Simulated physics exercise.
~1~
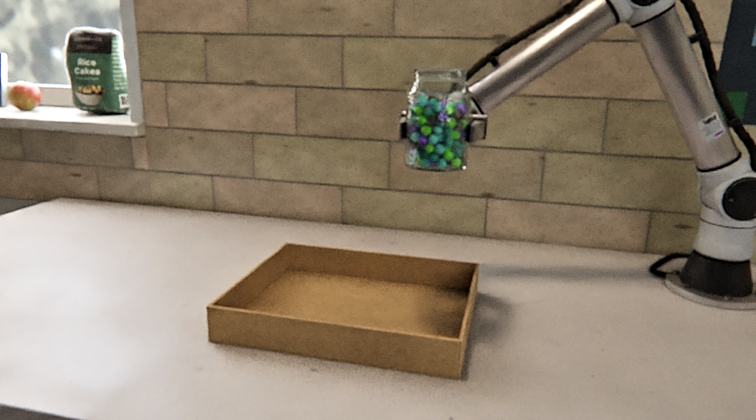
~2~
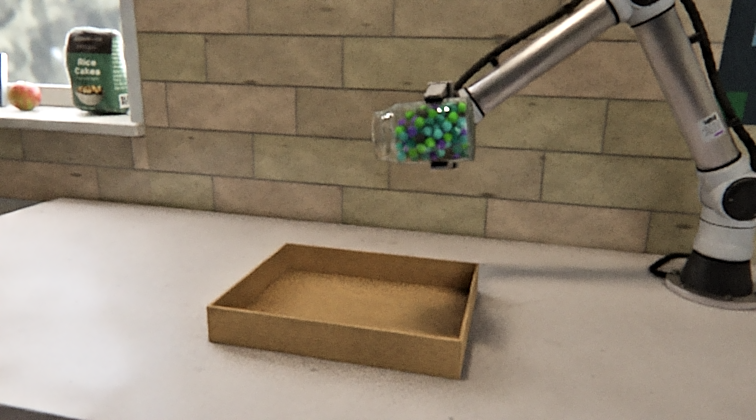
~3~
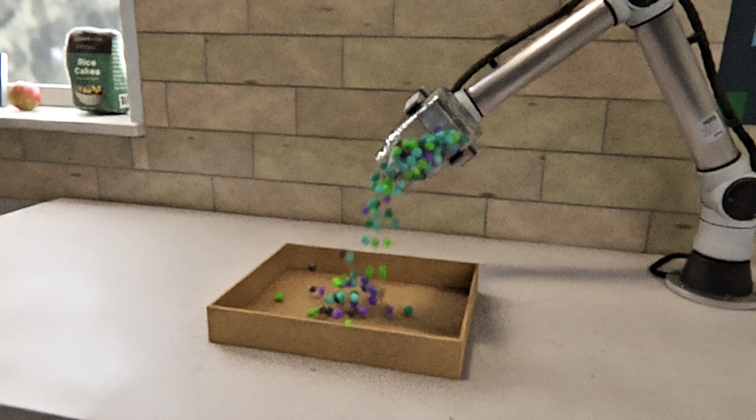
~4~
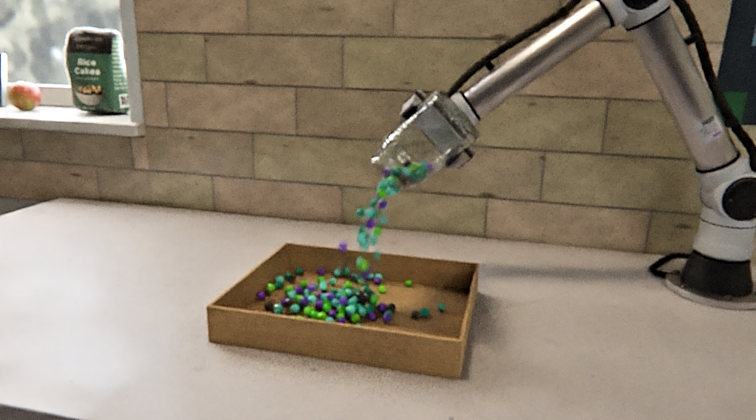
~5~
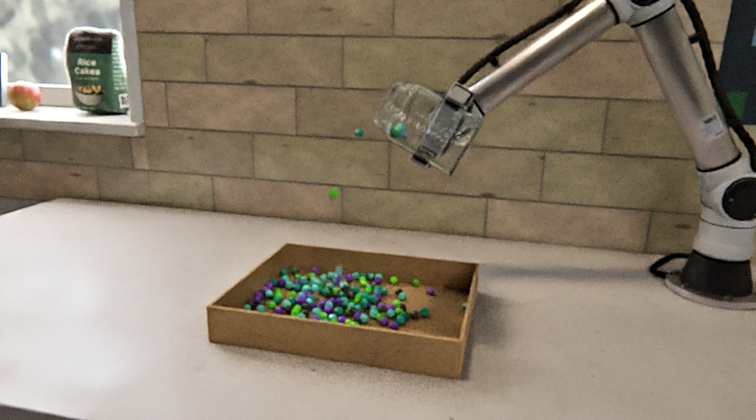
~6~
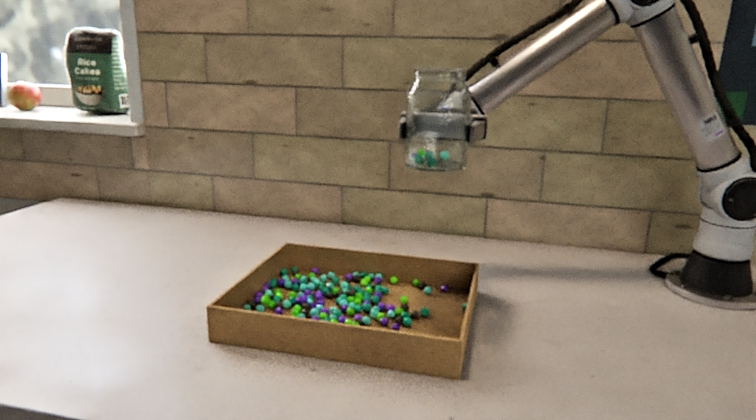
In the video, a robot arm holds a clear jar of green, teal and purple balls above a shallow brown tray, tips it leftward and pours them out, then turns it upright again, with most balls resting in the tray and a few left in the jar.
